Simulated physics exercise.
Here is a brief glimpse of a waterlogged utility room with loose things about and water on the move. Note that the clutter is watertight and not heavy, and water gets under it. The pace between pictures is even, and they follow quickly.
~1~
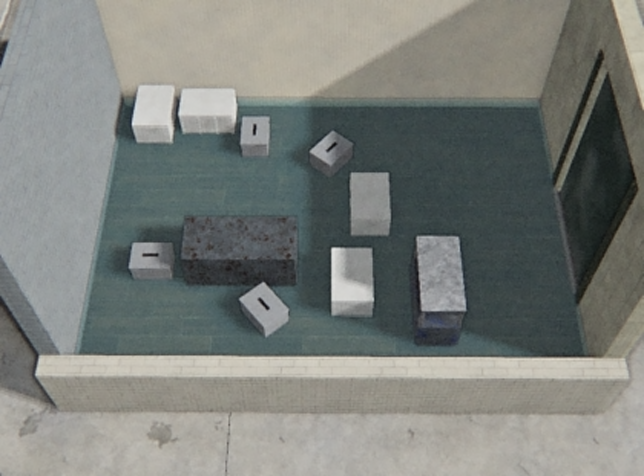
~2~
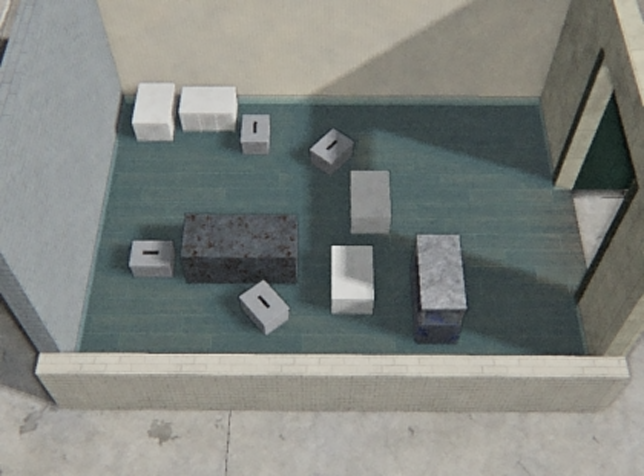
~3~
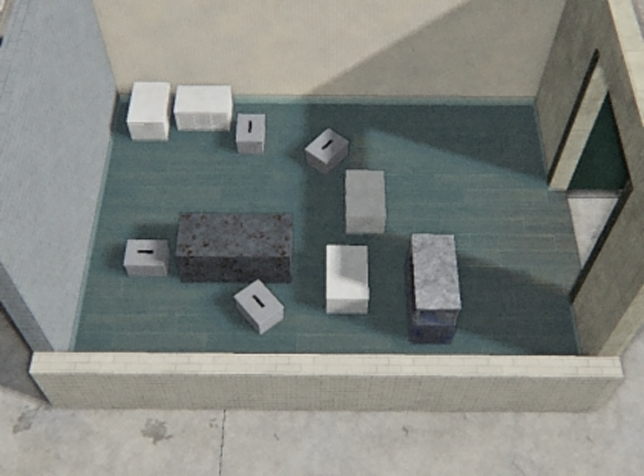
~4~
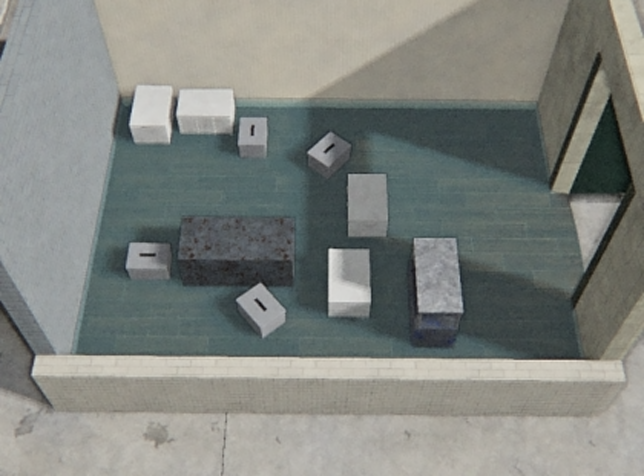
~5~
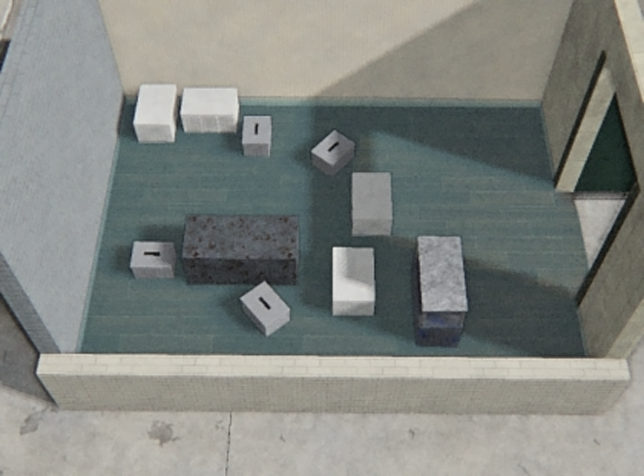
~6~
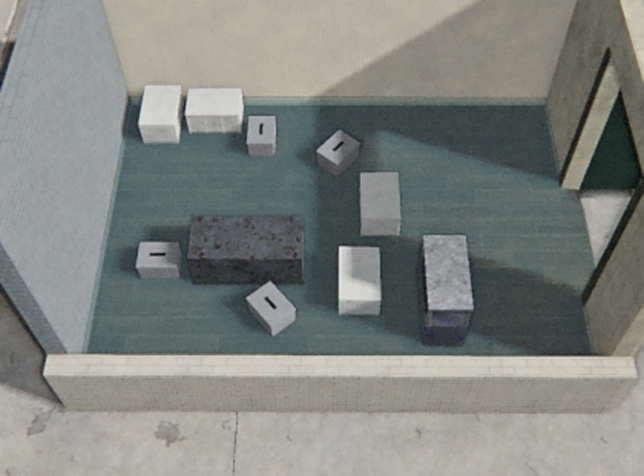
A teal-floored room with pale walls, open at the top, is seen from high above its low front wall, with sunlight and shadow across it. White blocks sit at the back left, slotted grey boxes and a dark speckled block lie left of centre, and lighter blocks stand toward the right. The dark panel in the right wall's doorway opens early, then the objects stay put while the view shifts slightly side to side.
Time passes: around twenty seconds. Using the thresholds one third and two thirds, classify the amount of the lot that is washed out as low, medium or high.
Medium - from one third to two thirds.
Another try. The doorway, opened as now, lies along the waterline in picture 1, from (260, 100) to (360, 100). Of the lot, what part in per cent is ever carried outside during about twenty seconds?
I'd reckon around 80 percent.
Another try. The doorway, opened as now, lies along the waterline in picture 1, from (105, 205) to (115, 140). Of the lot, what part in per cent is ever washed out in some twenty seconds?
It works out at 80 percent.
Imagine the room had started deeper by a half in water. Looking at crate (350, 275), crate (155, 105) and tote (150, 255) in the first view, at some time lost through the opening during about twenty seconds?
Result per object, as listed: Washed away / retained / retained.
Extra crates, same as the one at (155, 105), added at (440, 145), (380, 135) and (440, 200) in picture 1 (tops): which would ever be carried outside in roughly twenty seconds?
Outcomes in turn are expelled, expelled, expelled.
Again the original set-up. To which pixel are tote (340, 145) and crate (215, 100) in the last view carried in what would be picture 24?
(478, 169) and (275, 104), approximately.
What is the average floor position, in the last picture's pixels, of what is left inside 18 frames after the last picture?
Their centre sits close to (328, 197) on the floor of the last picture.
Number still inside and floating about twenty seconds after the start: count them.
In total, 5.
A moment on, 0 of 8 are out; 8 afloat.
Next, 1 of 8 are out; 7 afloat.
Later, 3 of 8 are out; 5 afloat.
In the end, 3 of 8 are out; 5 afloat.
